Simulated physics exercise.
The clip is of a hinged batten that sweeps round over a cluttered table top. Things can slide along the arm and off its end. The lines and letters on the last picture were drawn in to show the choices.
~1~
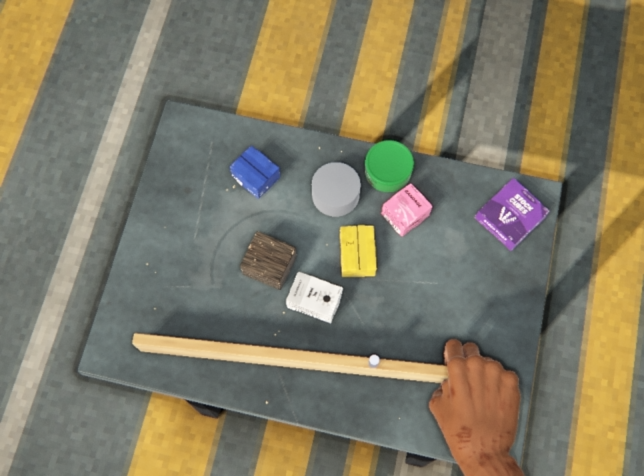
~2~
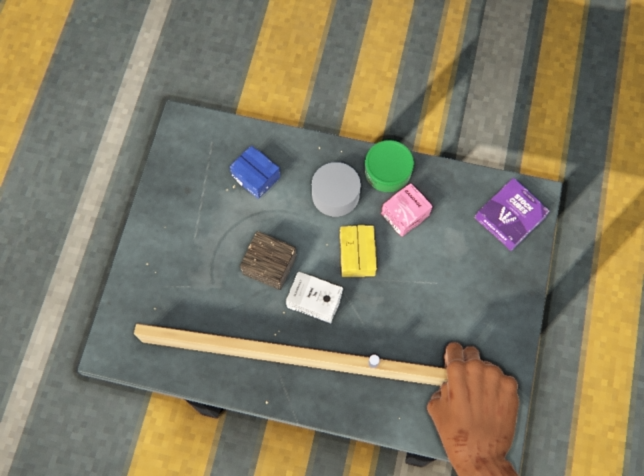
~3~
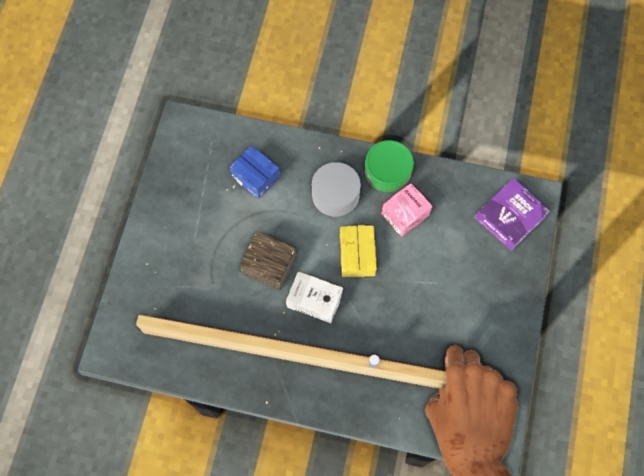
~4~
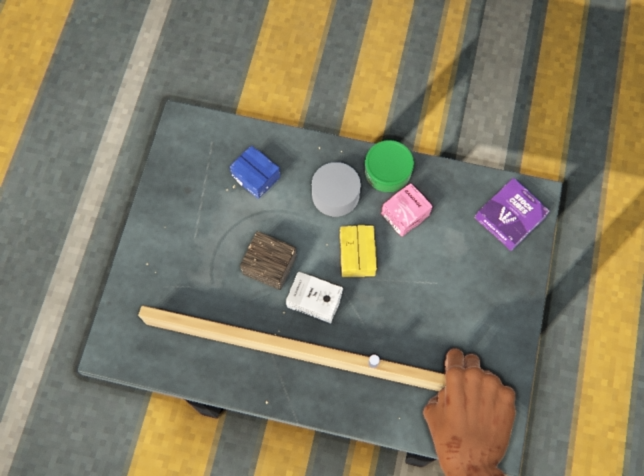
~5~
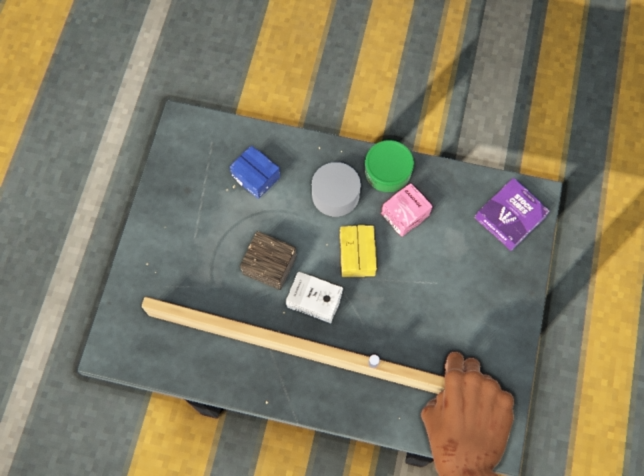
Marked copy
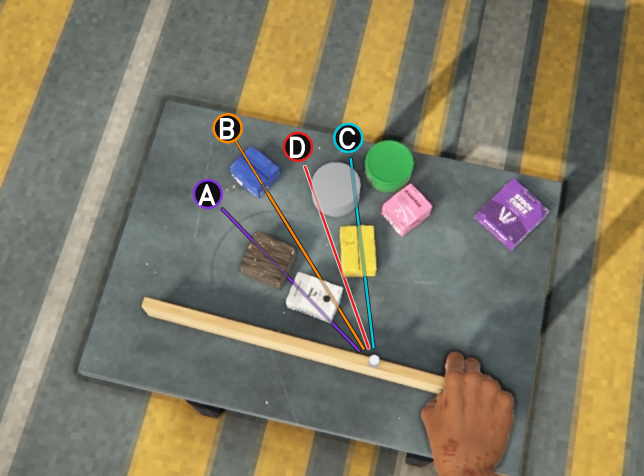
The video shows a hand at the right end of a wooden batten on a dark table top, the batten's left end swinging slightly upward toward a white packet and brown block while the scattered coloured objects stay still.
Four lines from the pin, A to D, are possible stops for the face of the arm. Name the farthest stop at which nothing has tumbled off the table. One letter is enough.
Nothing falls up to C.
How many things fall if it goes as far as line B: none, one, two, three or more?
The count is none.
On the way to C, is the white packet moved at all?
Yes.
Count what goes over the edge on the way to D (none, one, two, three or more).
In all, none.
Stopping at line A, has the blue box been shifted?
No.
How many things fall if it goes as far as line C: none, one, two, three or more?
In all, none.
On the marked copy, A at (288, 278); B at (311, 263); C at (362, 250); D at (336, 254).
With C. Early on, arm (278, 285); white packet (319, 294); black block (276, 256).
Further on, arm (321, 254); blue box (270, 156); grey pot (344, 181).
At the end, arm (359, 244); green jar (420, 156); grey pot (378, 175); nothing has fallen.
As for the rest, A is safe but short; B is safe but short; D is safe but short.
